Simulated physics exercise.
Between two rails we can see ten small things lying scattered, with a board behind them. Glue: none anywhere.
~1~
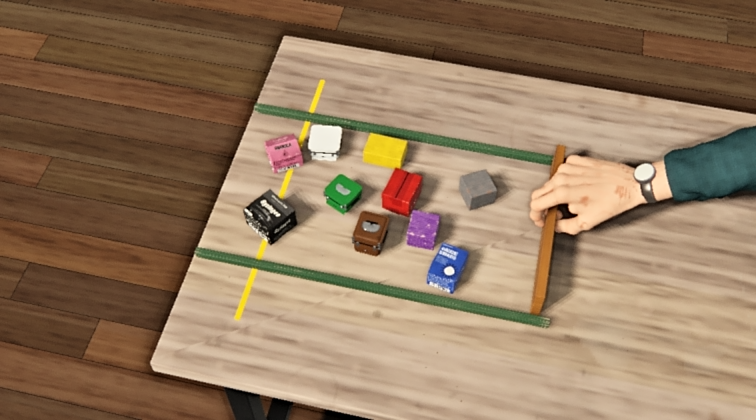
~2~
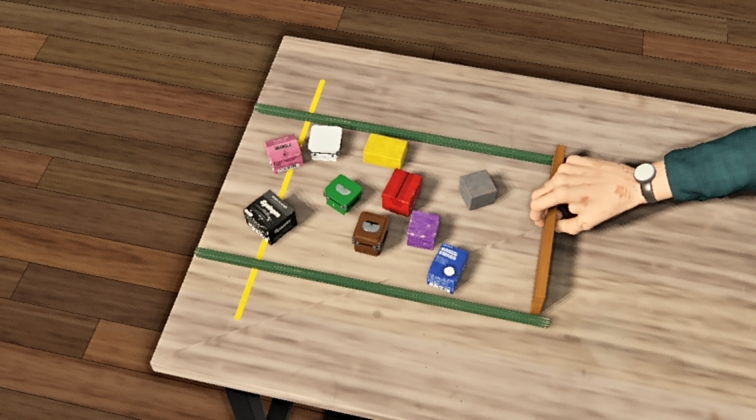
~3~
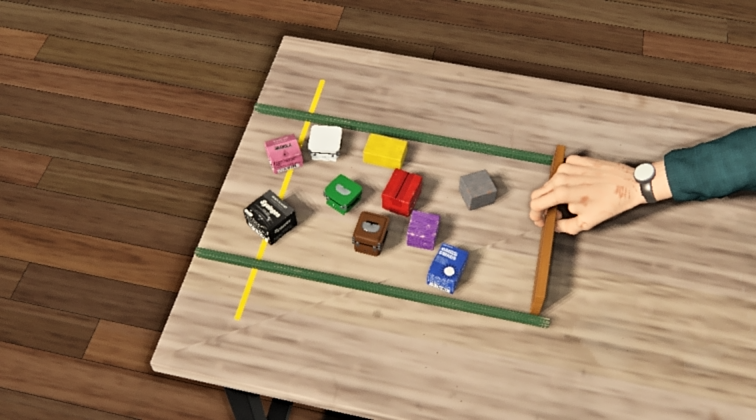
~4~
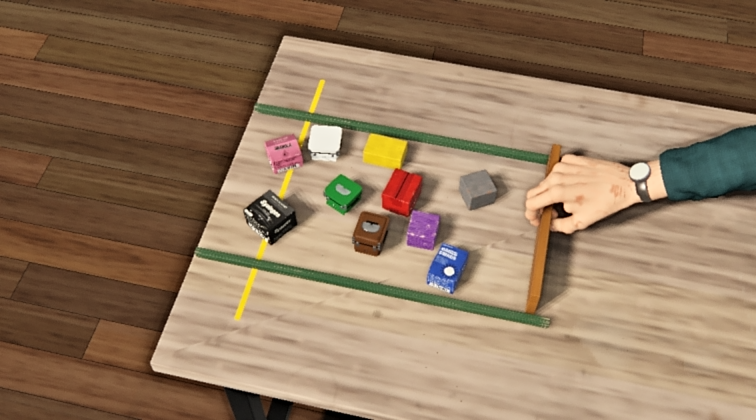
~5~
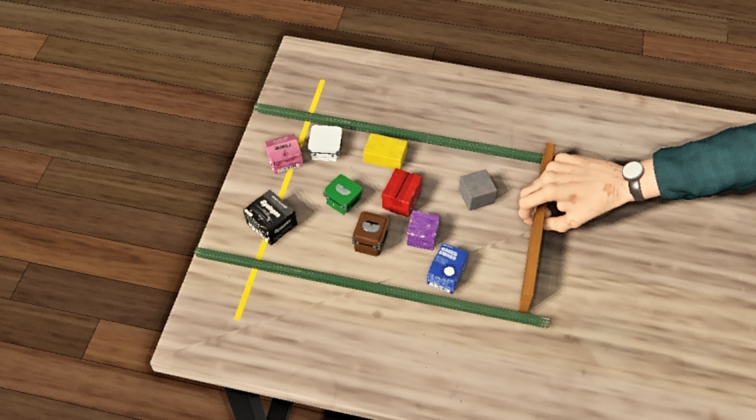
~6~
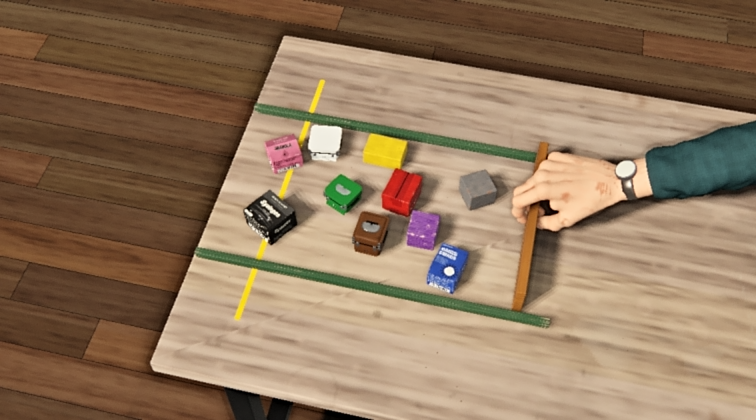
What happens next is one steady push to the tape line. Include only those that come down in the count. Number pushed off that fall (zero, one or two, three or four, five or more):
One or two.
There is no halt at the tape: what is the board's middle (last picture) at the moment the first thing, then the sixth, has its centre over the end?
At (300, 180) for the first, at (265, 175) for the sixth.
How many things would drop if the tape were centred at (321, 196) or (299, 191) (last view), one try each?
On the floor, 0 then 0.
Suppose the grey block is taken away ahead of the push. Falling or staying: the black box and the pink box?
Well, the black box goes off the edge while the pink box is still there.
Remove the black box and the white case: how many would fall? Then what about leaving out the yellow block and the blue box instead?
0 for the first case, 0 for the second.
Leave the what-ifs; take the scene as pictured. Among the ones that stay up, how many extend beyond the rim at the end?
It totals 3.
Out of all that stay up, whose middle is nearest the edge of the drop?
The foremost one is the white case.
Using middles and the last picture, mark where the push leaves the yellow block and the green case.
Around (263, 124), then around (235, 185).
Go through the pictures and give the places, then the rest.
Pink box (284, 154); black box (270, 217); white case (326, 143); board (548, 227); tape (284, 188), in the first frame.
Black box (270, 217); brown case (371, 234), in the second frame.
White case (326, 143); board (548, 227), in the third frame.
Pink box (284, 154); green case (344, 195), in the fourth frame.
Black box (270, 217); red box (402, 193), in the fifth frame.
Pink box (284, 154); black box (270, 217); white case (326, 143); board (531, 224); tape (284, 188), in the sixth frame.
Early on, none off yet; pink box at rest near (284, 154); black box at rest near (270, 217); white case at rest near (326, 143).
Finally, the number that fall off is one or two; lost, black box and pink box.
